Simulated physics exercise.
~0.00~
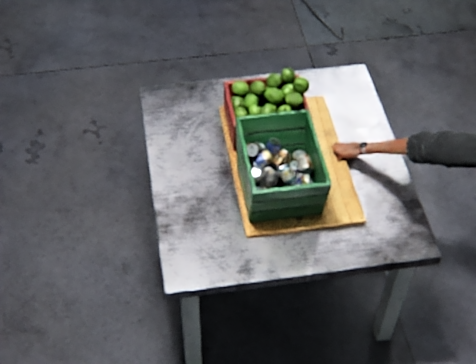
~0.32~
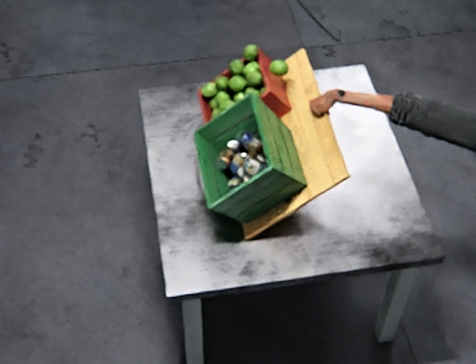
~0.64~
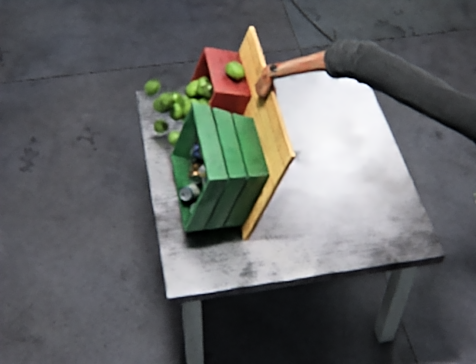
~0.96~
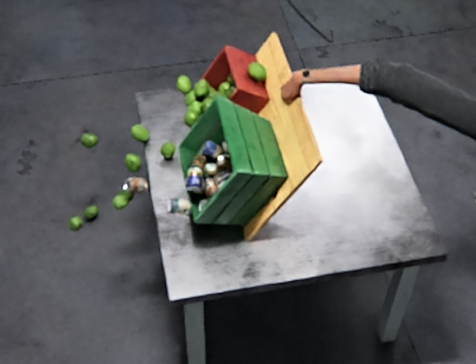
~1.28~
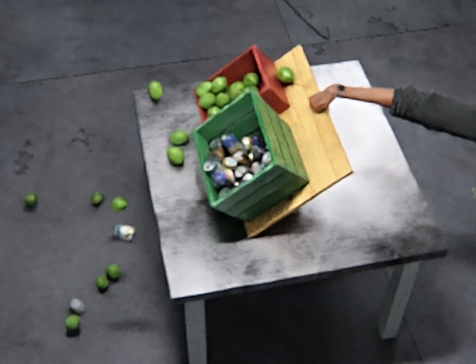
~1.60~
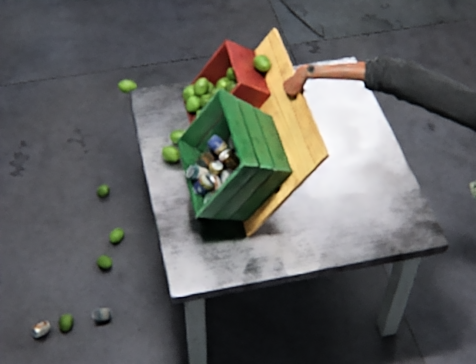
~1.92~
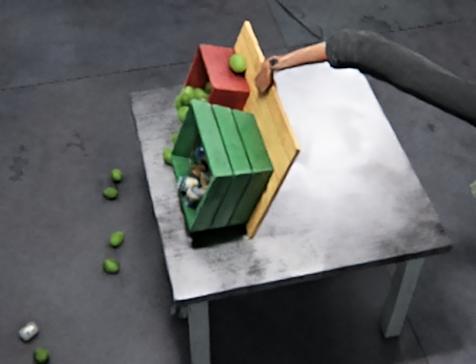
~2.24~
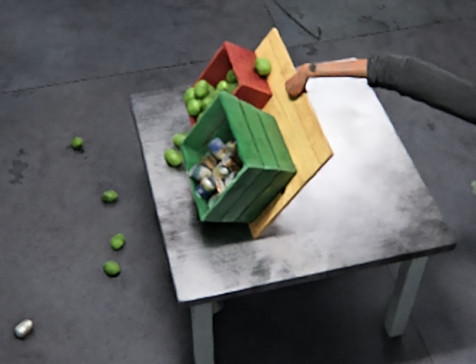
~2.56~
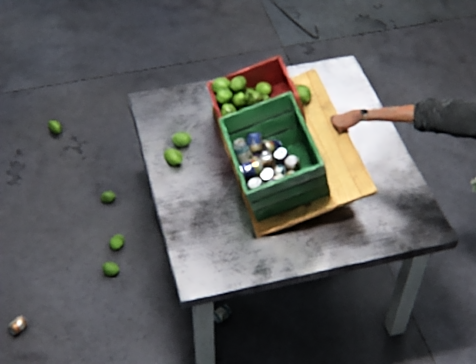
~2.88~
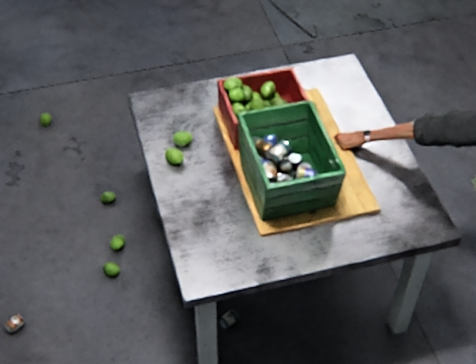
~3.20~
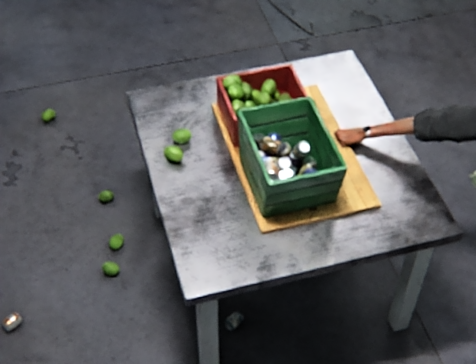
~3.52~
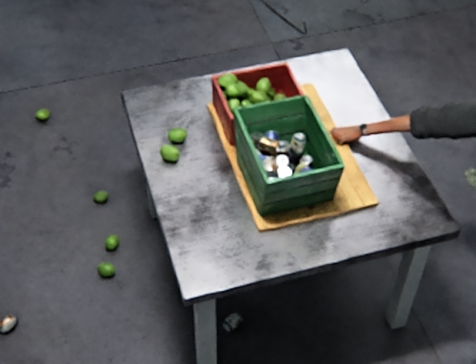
On a worn grey table above a dark floor, a green tote of small cans and a red tote of green fruit sit on a wooden board. A hand at the right edge lifts the board, tipping both totes steeply to the left. Several fruits and a couple of cans tumble out, some rolling across the floor. The hand lowers the board partway, then raises it steeply again, with little more falling. Finally it lets the board down flat, leaving most cans in the green tote, fruit still in the red one, and two fruits on the tabletop.
